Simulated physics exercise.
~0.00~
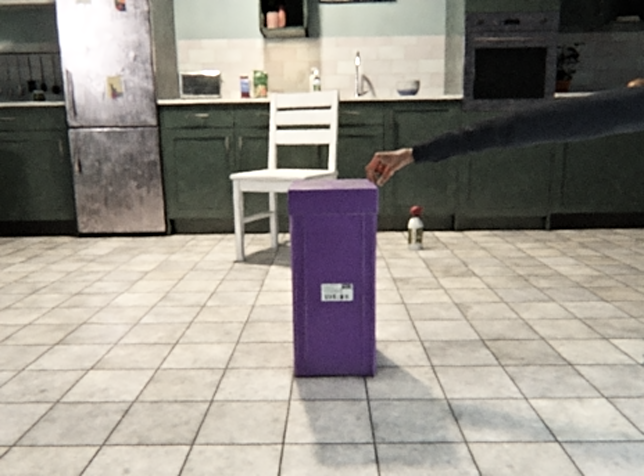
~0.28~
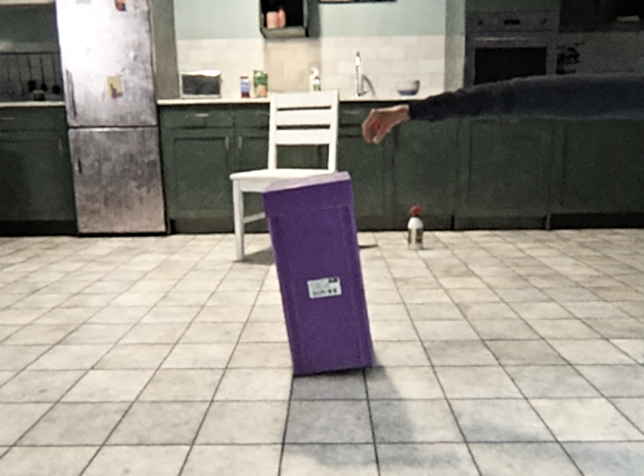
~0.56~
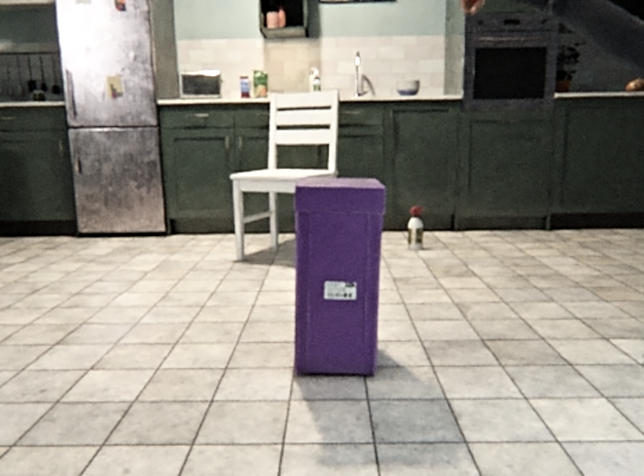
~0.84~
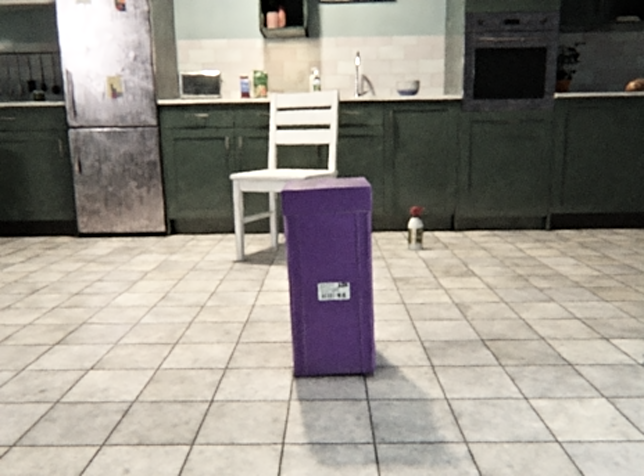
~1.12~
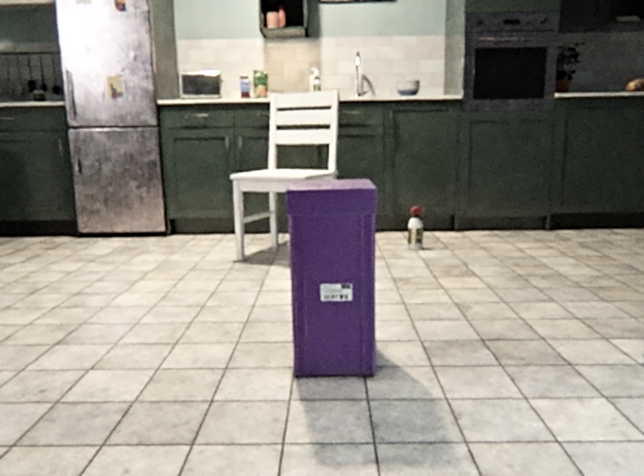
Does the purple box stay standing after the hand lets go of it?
Yes, the purple box rocks back from its lean and comes to rest upright on its base.
